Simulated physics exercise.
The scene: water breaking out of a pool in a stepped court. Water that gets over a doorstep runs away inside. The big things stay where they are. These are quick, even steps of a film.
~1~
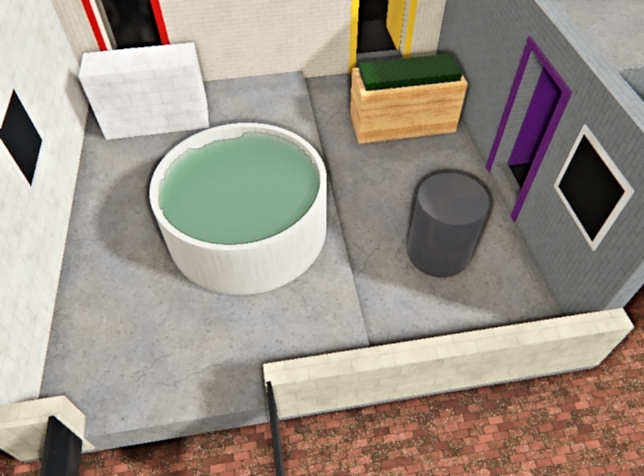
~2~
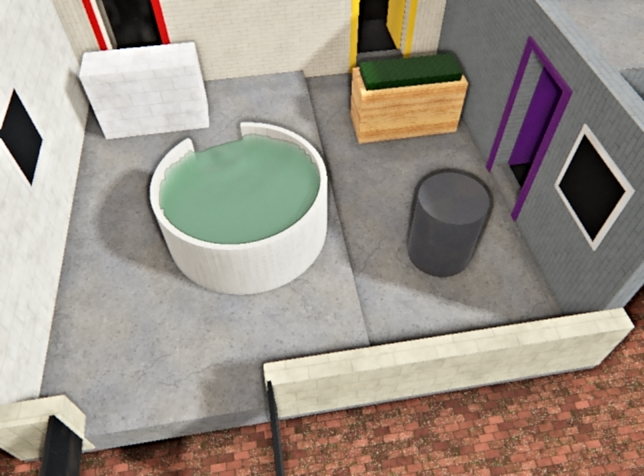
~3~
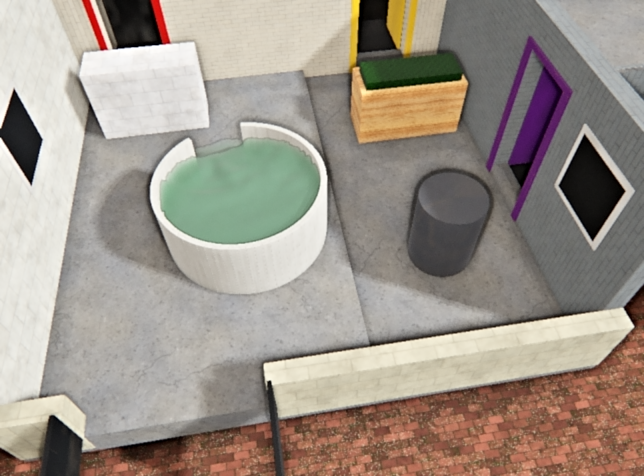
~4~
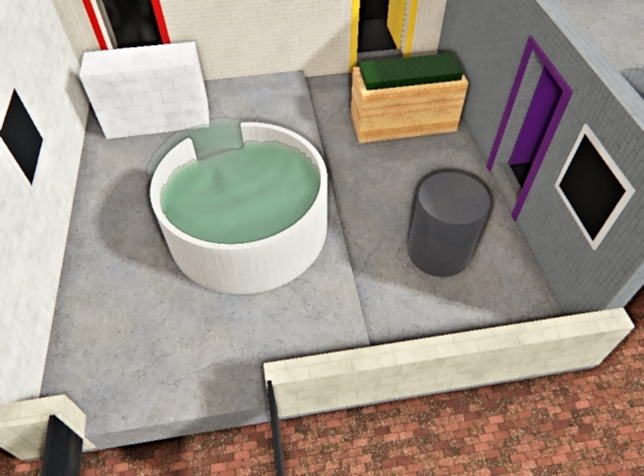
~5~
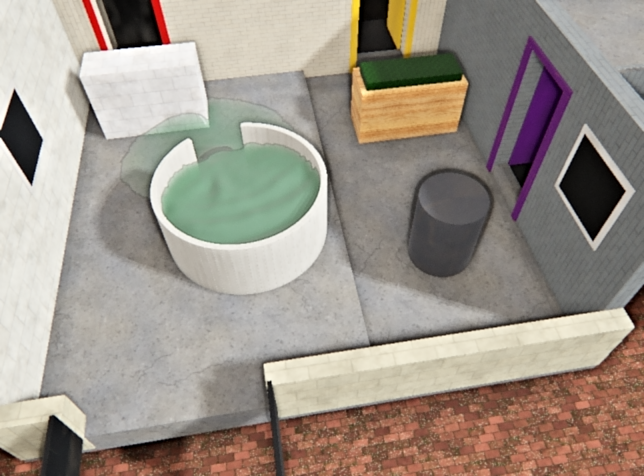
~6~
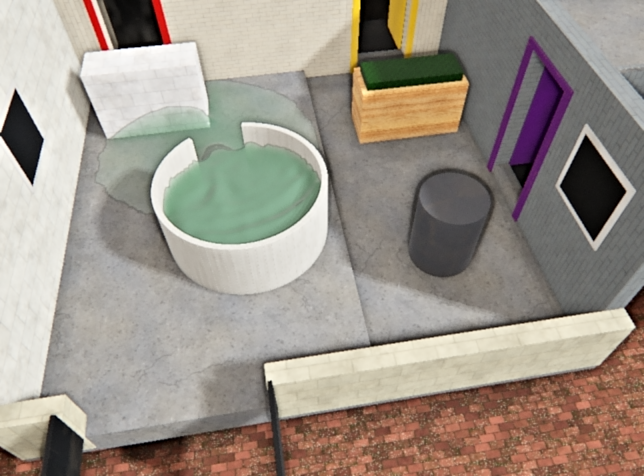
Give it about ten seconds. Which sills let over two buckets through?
The yellow door admits no more than that; the purple door admits no more than that; the red door lets in a lot.
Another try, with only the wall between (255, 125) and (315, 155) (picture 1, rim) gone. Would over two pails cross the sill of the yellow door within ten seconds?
Then: The yellow door floods.
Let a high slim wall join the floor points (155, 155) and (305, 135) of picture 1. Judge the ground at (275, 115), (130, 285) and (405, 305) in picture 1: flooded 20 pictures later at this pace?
In turn: No water, awash, free of water.
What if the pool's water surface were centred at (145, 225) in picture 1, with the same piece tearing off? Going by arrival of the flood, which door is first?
First comes the red-painted one.
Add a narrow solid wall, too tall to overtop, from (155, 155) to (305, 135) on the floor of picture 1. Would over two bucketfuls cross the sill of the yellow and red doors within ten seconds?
My reading: The yellow one lets less in; the red one is under.
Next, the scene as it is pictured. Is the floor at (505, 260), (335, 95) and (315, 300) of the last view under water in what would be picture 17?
In turn: Free of water, covered, no water.
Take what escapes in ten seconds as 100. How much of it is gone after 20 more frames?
Some 10 per cent.
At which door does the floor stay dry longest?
I say the door marked purple.
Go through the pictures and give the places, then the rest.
In the first picture, still water in the round pool at (240, 184).
In the second picture, water pours out on the round pool's far side and has run to a hidden place.
In the third picture, water pours out on the round pool's far side and has run to a hidden place.
In the fourth picture, the front is at (185, 131), out from the gap on the round pool's far side.
In the fifth picture, water pours out on the round pool's far side and has run to (210, 101).
In the sixth picture, water pours out on the round pool's far side and has run to (209, 82).
A moment on, water covers 25 % of the floor; the yellow door not reached, the purple door not reached, the red door wet at the sill, nothing in.
Next, water covers 40 % of the floor; the yellow door wet at the sill, nothing in, the purple door not reached, the red door under two buckets in.
Then, water covers 55 % of the floor; the yellow door wet at the sill, nothing in, the purple door not reached, the red door over two buckets in.
Later, water covers 75 % of the floor; the yellow door wet at the sill, nothing in, the purple door wet at the sill, nothing in, the red door far over two buckets in.
In the end, water covers 90 % of the floor; the yellow door wet at the sill, nothing in, the purple door wet at the sill, nothing in, the red door far over two buckets in.
